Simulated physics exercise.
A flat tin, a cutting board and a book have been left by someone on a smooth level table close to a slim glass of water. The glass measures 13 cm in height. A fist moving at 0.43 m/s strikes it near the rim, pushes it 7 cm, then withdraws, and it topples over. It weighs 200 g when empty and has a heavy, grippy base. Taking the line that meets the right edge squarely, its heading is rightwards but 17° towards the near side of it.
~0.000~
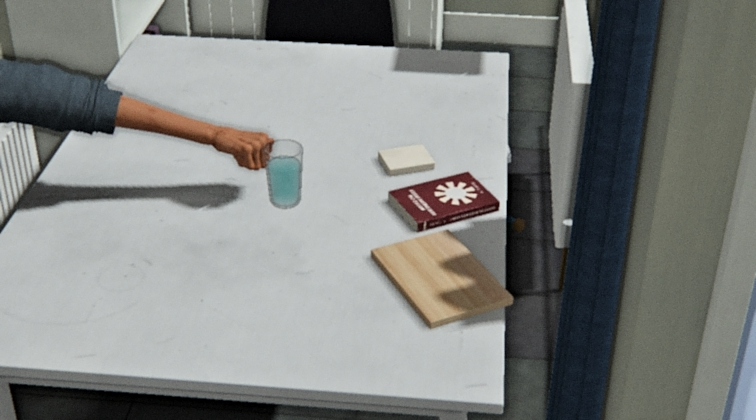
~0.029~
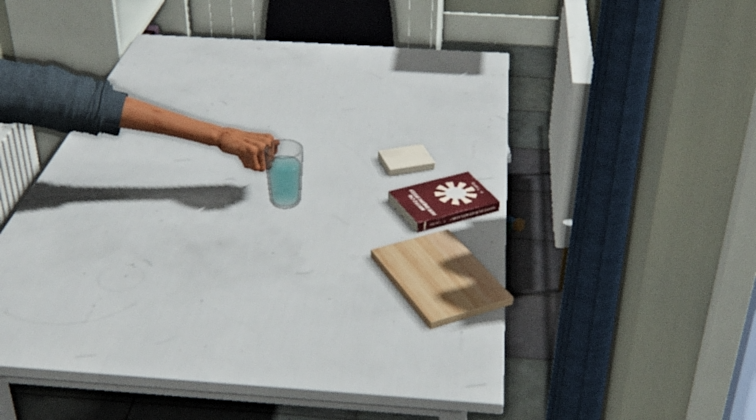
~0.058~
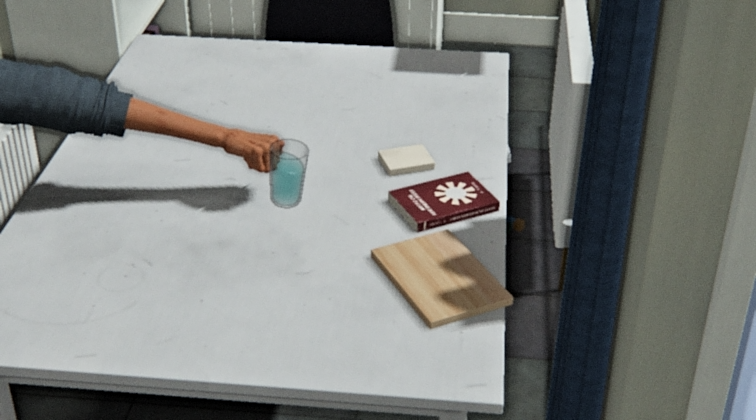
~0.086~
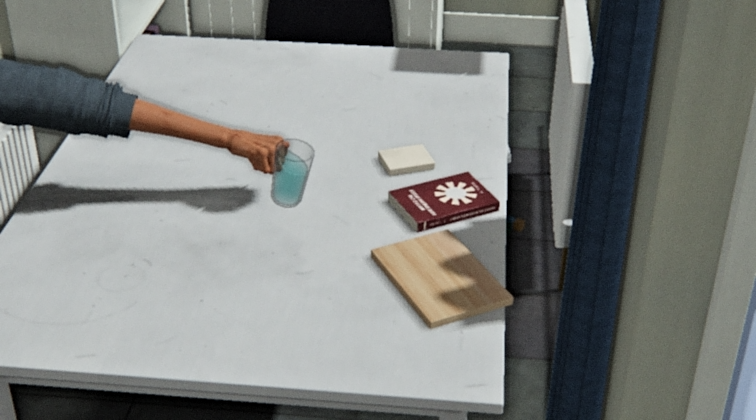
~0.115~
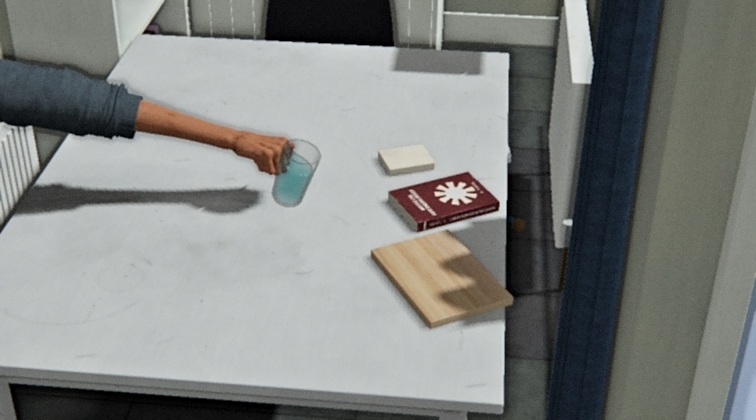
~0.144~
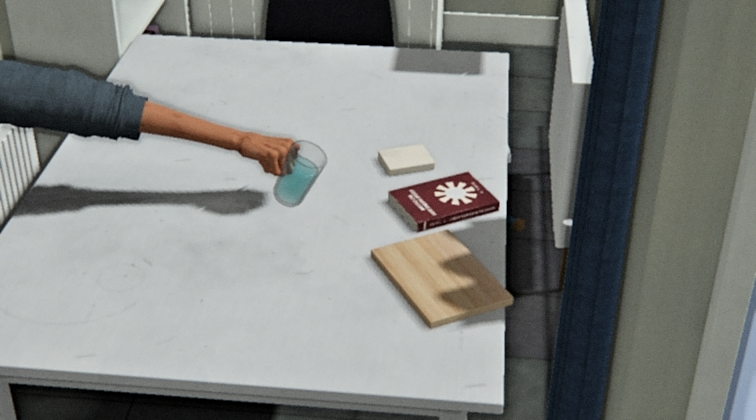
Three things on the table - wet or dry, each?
Flat tin: Dry; cutting board: Wet; book: Wet.
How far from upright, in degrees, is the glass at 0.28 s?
It is at some 62°.
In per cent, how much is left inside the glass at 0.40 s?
Roughly 66 per cent.
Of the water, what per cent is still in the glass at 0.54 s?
Share remaining: Around 34 %.
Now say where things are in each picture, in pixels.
In the first frame, it leans 0°; the fist is at (254, 148); the water meets the walls at (267, 162) and (300, 164); the flat tin is at (406, 156); the cutting board is at (440, 273); the book is at (444, 196).
In the second frame, it leans 0°; the fist is at (260, 149); the water meets the walls at (268, 162) and (300, 164).
In the third frame, it leans 6°; the fist is at (265, 150); the water meets the walls at (272, 154) and (303, 166).
In the fourth frame, it leans 12°; the fist is at (270, 151); the water meets the walls at (277, 148) and (309, 168).
In the fifth frame, it leans 19°; the fist is at (275, 152); the water meets the walls at (282, 158) and (314, 168).
In the sixth frame, it leans 25°; the fist is at (280, 154); the water meets the walls at (284, 165) and (318, 167).
After 0.28 s the tilt is 63° and 99 per cent is in the glass, 0 has run off the table; wet so far, nothing.
After 0.40 s the tilt is 87° and 66 per cent is in the glass, 0 has run off the table; wet so far, cutting board, book.
After 0.54 s the tilt is 87° and 34 per cent is in the glass, 0 has run off the table; wet so far, cutting board, book.
After 0.78 s the tilt is 87° and 17 per cent is in the glass, 2 has run off the table; wet so far, cutting board, book.
In the end 5 per cent is in the glass, 20 has run off the table; wet so far, cutting board, book.
